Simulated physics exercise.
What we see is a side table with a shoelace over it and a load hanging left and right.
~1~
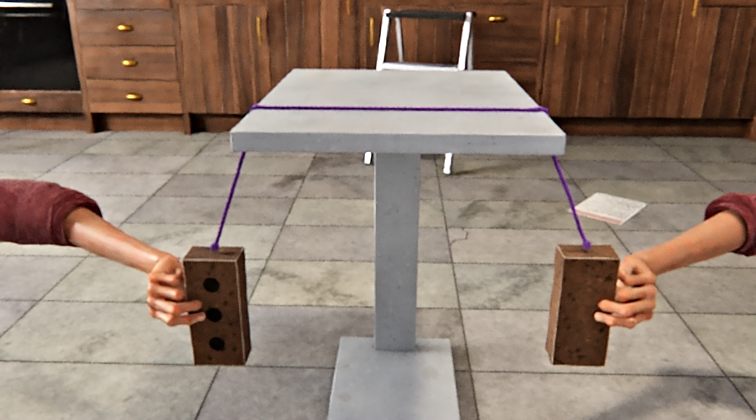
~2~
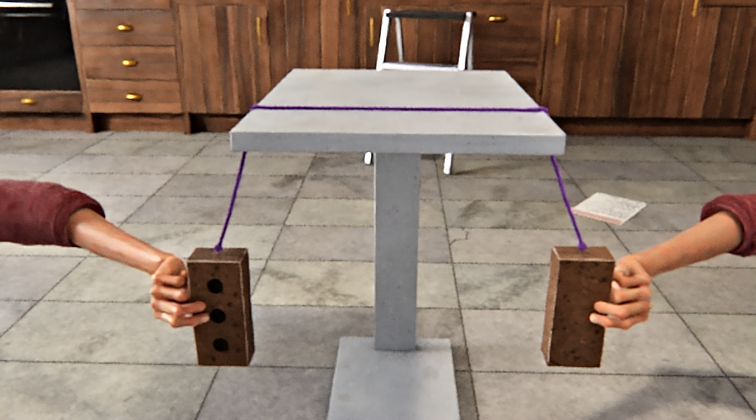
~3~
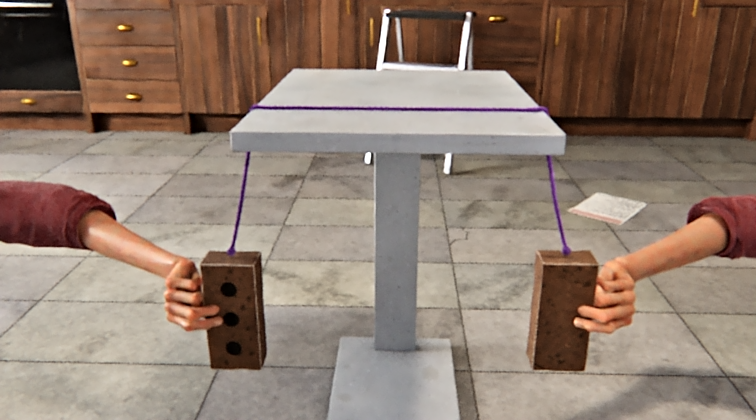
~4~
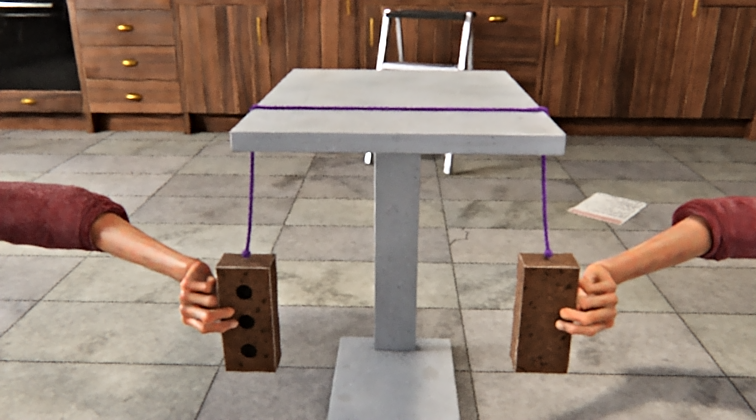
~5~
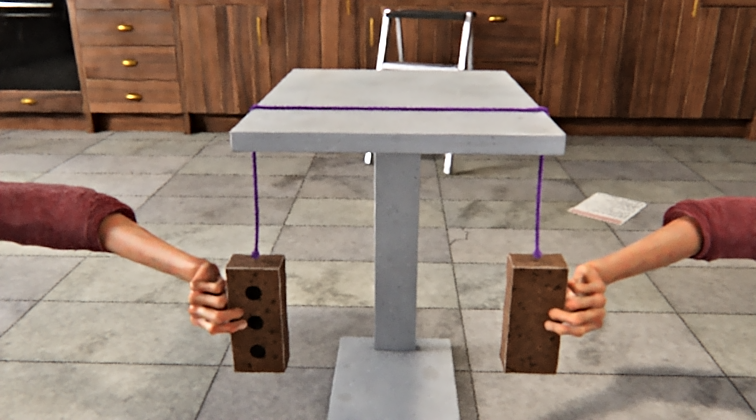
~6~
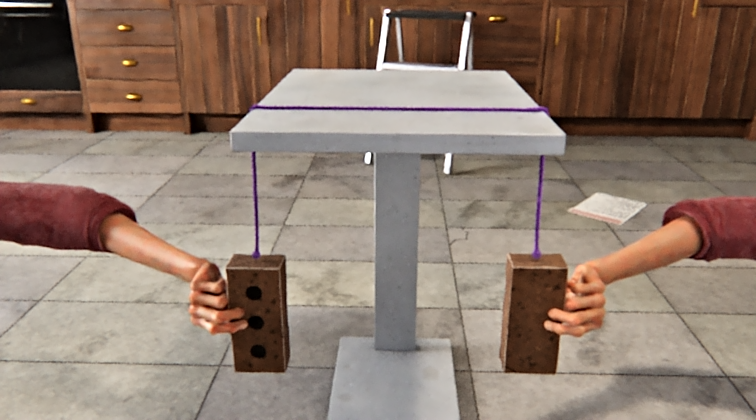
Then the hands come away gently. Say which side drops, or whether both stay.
The shoelace hangs still.
Then, 0.44 s on from there, left brick still level near (267, 315); right brick still level near (524, 315).
Then, 1.14 s on from there, left brick still level near (261, 315); right brick still level near (531, 315).
In the end, left brick still level near (271, 315); right brick still level near (521, 315). The shoelace keeps its balance.
